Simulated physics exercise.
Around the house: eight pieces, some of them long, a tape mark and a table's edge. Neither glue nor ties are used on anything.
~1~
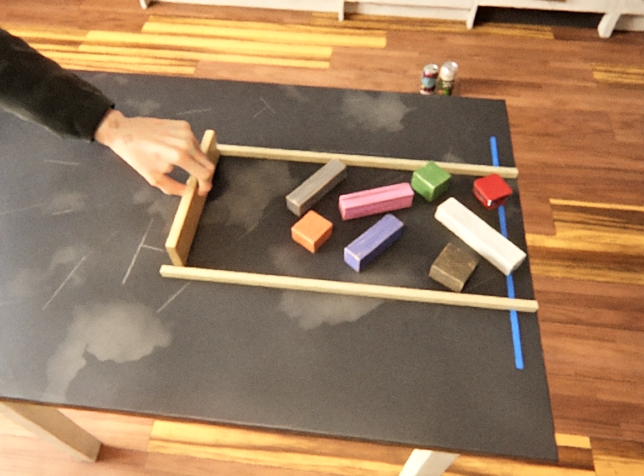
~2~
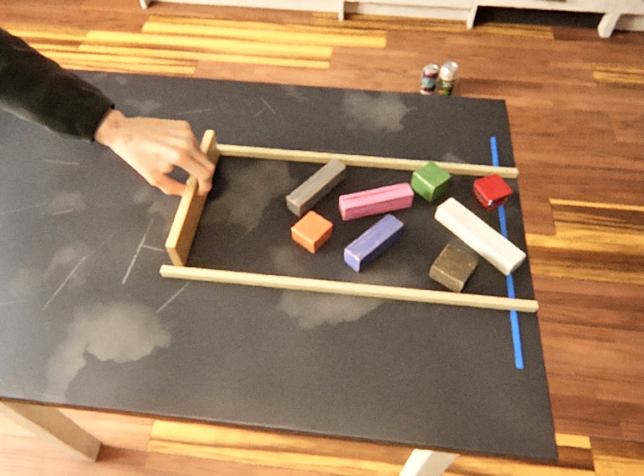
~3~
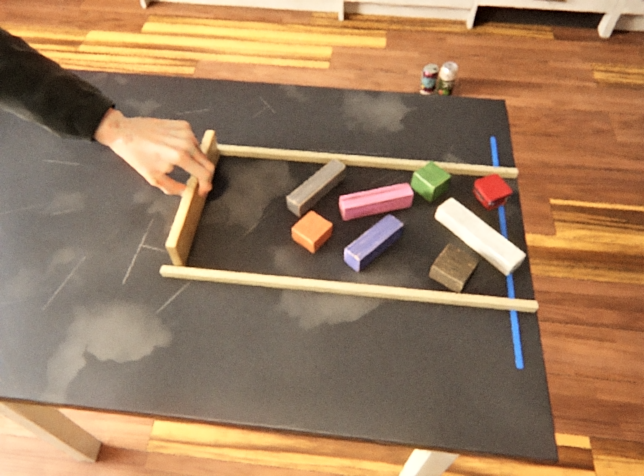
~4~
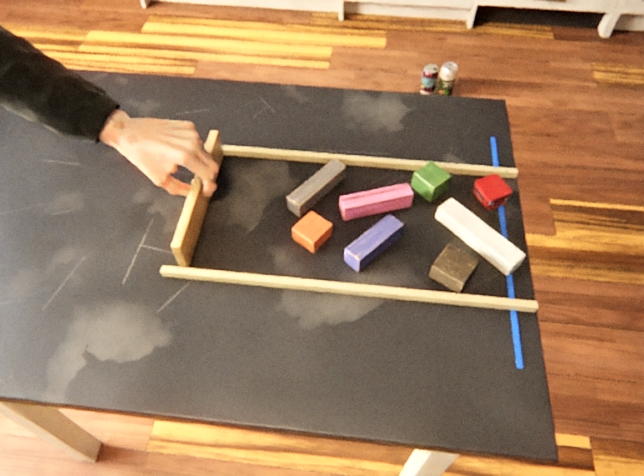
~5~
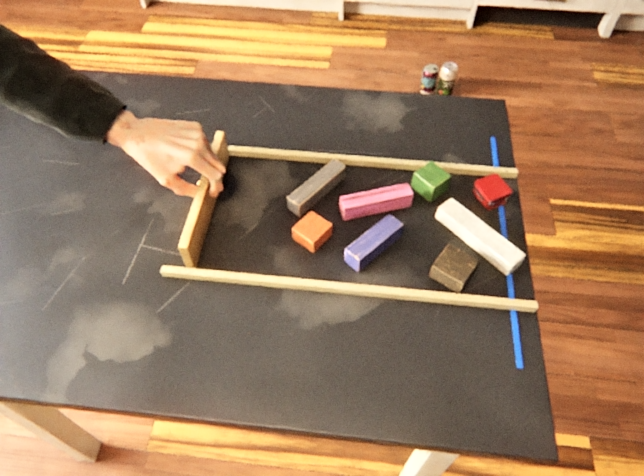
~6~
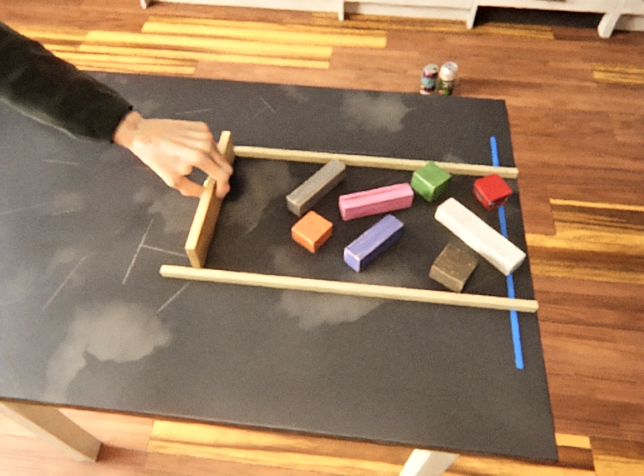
On a dark table, a hand slides a wooden board slightly right toward eight colored blocks.
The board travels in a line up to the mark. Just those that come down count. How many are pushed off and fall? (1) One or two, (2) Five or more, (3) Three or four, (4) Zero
The answer is 2.
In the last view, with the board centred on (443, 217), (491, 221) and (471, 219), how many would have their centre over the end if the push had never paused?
Past-the-end tally - position 1: 1, position 2: 4, position 3: 2.
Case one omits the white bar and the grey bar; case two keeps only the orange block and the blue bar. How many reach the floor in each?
The counts would be 4 and 4.
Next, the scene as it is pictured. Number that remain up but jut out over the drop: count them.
Things overhanging at the end: 1.
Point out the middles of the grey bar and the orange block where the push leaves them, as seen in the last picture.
Grey bar: (511, 201); orange block: (522, 242).
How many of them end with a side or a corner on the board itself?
That number would be 2.
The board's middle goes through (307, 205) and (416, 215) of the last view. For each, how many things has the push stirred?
At first I count 2, and then 8.
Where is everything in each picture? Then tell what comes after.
The first picture shows red case (491, 192); white bar (479, 235); black block (454, 268); board (196, 196); tape (504, 235).
The second picture shows white bar (479, 235); blue bar (374, 242).
The third picture shows black block (454, 268); pink stick (376, 202).
The fourth picture shows red case (491, 192); green block (431, 181).
The fifth picture shows white bar (479, 235); orange block (312, 232).
The sixth picture shows red case (491, 192); white bar (479, 235); black block (454, 268); board (213, 197); tape (504, 235).
Early on, none off yet; red case at rest near (491, 192); white bar at rest near (479, 235); black block at rest near (454, 268).
Finally, the number that fall off is five or more; lost, pink stick, blue bar, green block, black block, white bar and red case.
